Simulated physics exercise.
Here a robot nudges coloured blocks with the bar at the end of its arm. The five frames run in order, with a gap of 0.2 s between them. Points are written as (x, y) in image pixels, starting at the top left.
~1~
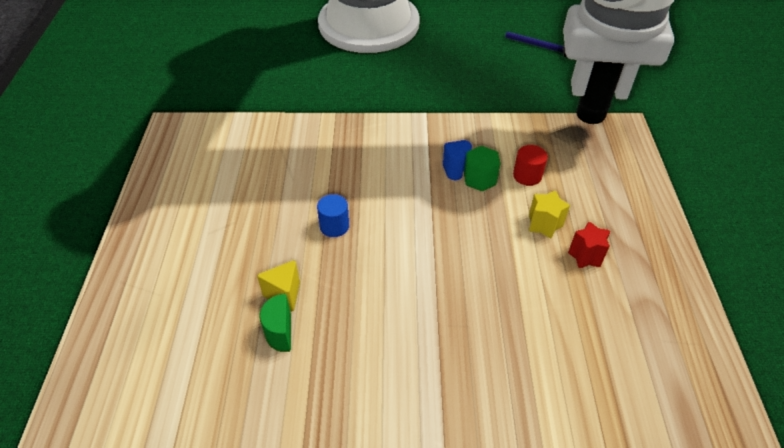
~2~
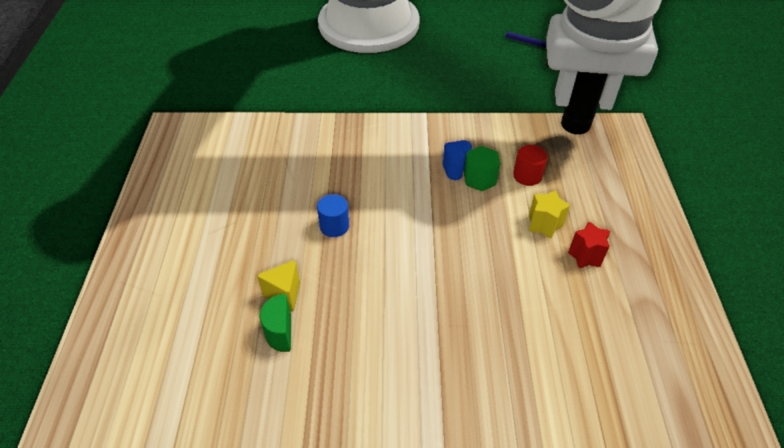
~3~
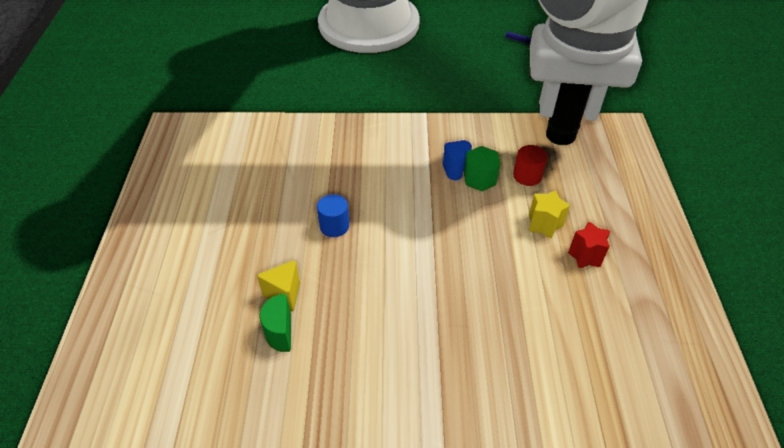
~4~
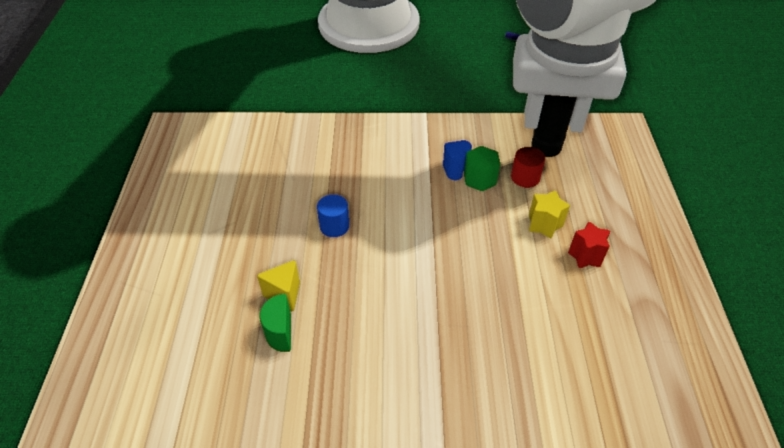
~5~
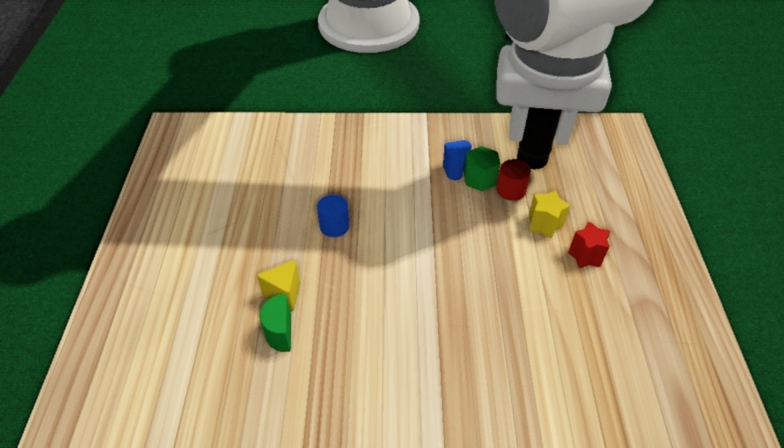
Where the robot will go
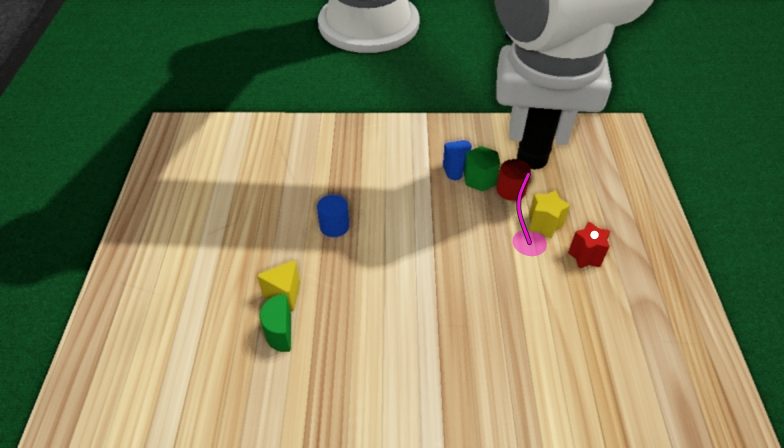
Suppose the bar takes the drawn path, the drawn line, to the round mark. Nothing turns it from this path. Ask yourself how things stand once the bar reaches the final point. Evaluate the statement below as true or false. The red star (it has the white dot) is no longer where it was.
The statement is incorrect.
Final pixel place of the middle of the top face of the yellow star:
The centre of its top face lies at (567, 221).
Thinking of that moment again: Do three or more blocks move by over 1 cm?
No.
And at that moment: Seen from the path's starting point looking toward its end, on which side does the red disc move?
To the right.
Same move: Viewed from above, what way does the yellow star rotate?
Spin direction: Counter-clockwise.
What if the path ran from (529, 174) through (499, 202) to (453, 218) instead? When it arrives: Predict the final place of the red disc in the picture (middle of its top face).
When the path ends, it will be at (449, 220).
The drawn path runs from (529, 174) through (520, 194) and (521, 218) to (530, 243); the dot is on the red star.
The first path, step by step. Halfway along, bar (522, 193); red disc (495, 193).
At the end, bar (533, 229); red disc (494, 199); yellow star (567, 221), turned 80° anticlockwise; red star not moved.
